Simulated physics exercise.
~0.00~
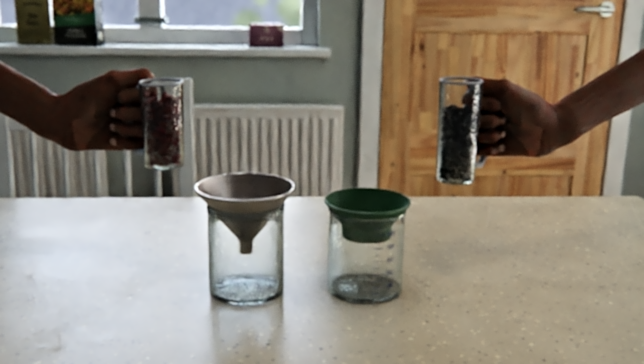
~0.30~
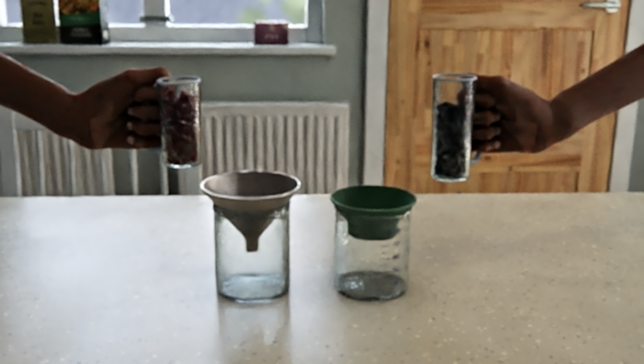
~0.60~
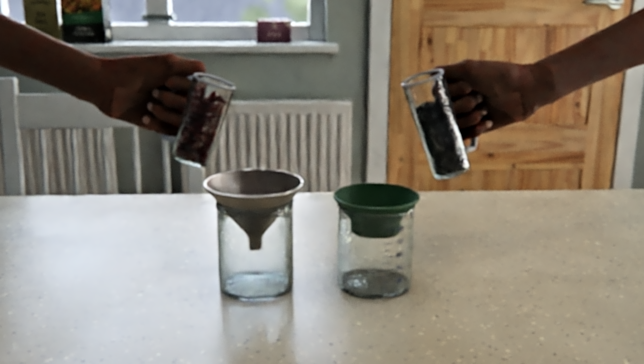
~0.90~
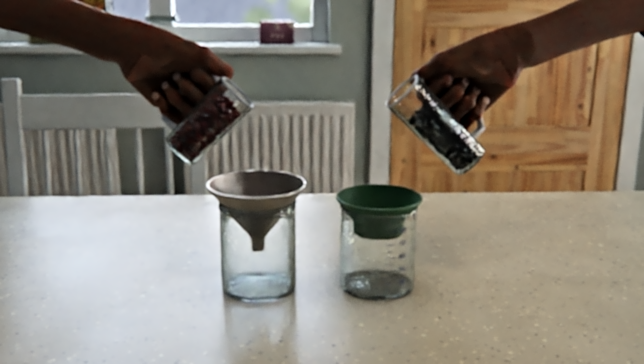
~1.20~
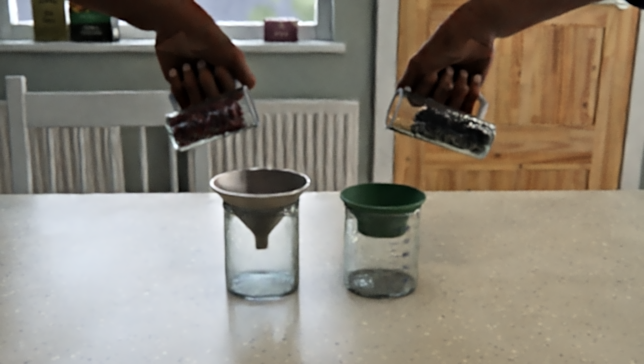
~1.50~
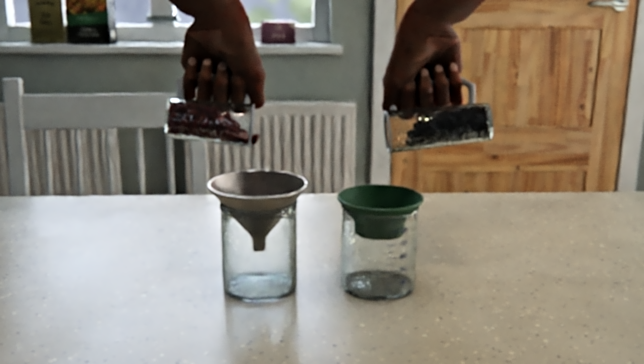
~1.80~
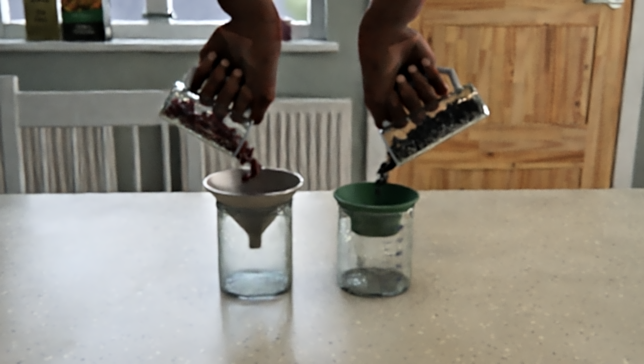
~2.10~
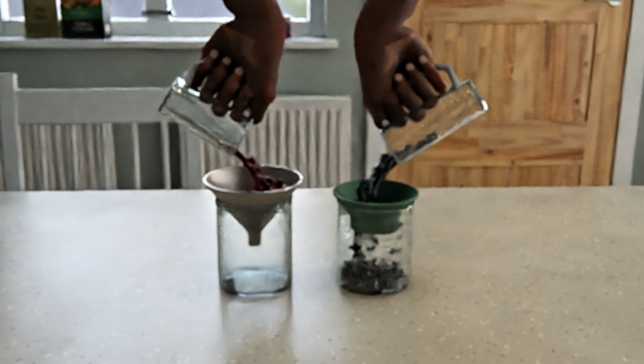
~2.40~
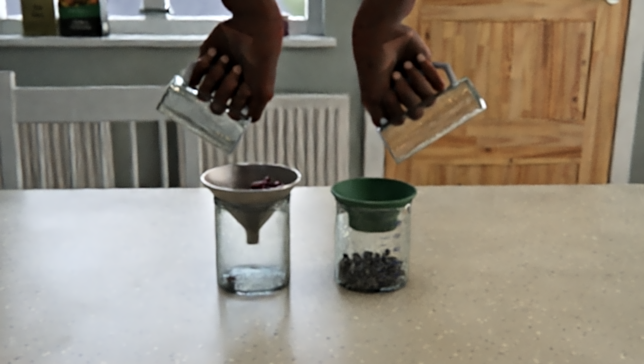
On a kitchen counter, two hands tipped glass cups over funnels set in jars, pouring dark red pieces on the left and black ones on the right; the red pieces mostly jammed in the grey funnel, while the black ones dropped through the green.
